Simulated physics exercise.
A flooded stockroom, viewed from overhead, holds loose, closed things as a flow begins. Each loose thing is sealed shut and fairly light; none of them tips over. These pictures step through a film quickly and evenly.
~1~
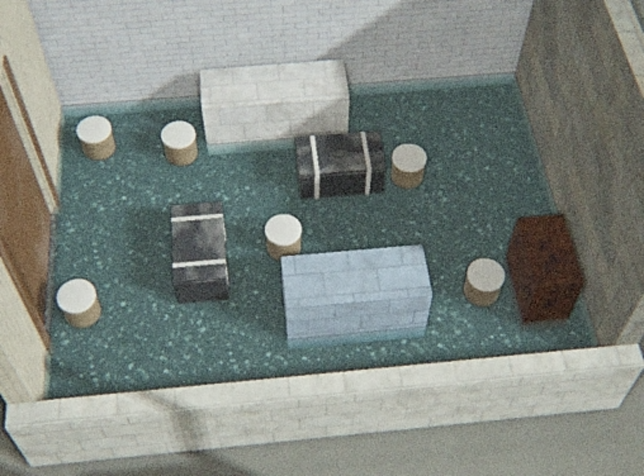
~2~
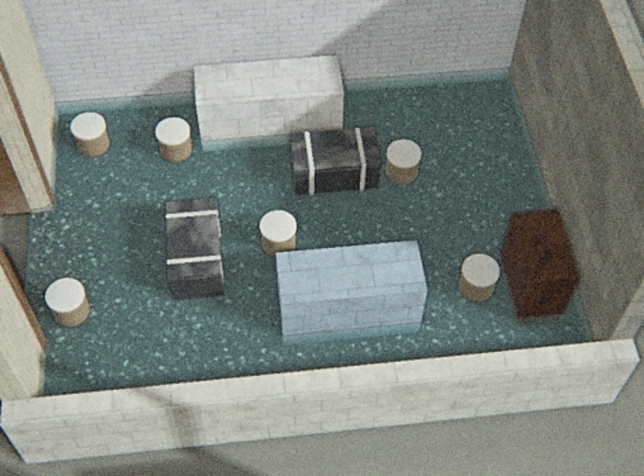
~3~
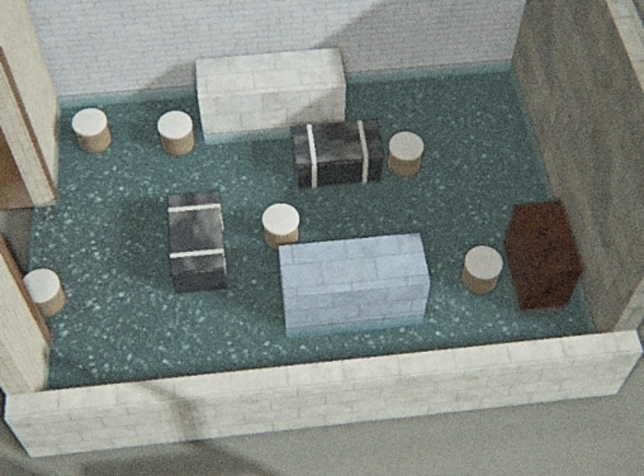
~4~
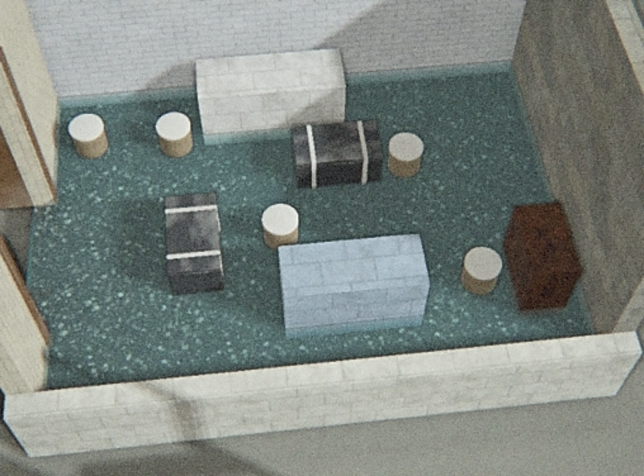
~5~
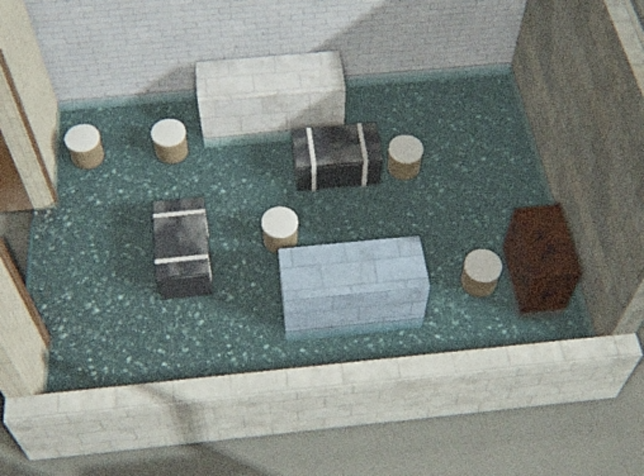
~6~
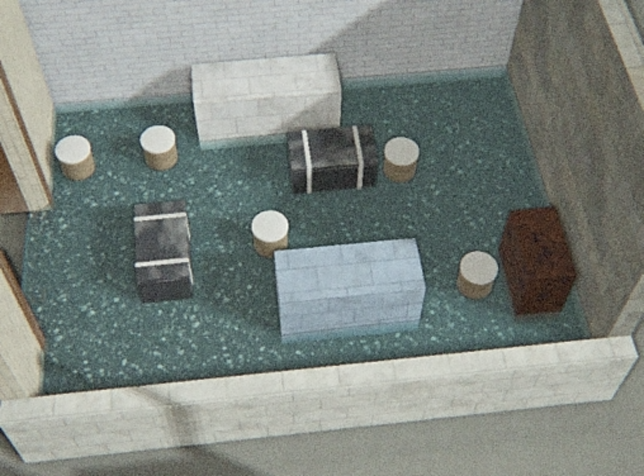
A white-topped pail drifts out a left opening, then other pails and a trunk shift left.
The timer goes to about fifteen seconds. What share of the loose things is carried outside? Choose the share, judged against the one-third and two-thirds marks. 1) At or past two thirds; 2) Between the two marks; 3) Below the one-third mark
At or past two thirds.
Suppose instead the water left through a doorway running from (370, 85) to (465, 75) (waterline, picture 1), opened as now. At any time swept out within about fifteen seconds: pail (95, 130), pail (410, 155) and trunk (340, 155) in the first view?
Turn by turn - stays put, departs, departs.
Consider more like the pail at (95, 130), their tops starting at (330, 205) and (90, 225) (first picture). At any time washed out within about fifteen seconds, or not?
Result, in sequence: Ends up outside; ends up outside.
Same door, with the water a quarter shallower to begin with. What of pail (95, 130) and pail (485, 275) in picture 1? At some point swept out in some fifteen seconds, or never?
Object 1: Exited; object 2: Retained.
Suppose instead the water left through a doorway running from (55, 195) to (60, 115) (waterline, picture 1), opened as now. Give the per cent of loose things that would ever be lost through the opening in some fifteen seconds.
I reckon 80 percent.
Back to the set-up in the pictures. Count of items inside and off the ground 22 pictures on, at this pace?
Count: 2.
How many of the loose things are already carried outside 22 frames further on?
I make it 6.
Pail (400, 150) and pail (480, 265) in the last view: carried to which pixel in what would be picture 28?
First near (220, 188), second near (451, 285).
A moment on, 1 of 8 are out; 7 afloat.
Next, 4 of 8 are out; 4 afloat.
Later, 6 of 8 are out; 2 afloat.
In the end, 6 of 8 are out; 2 afloat.
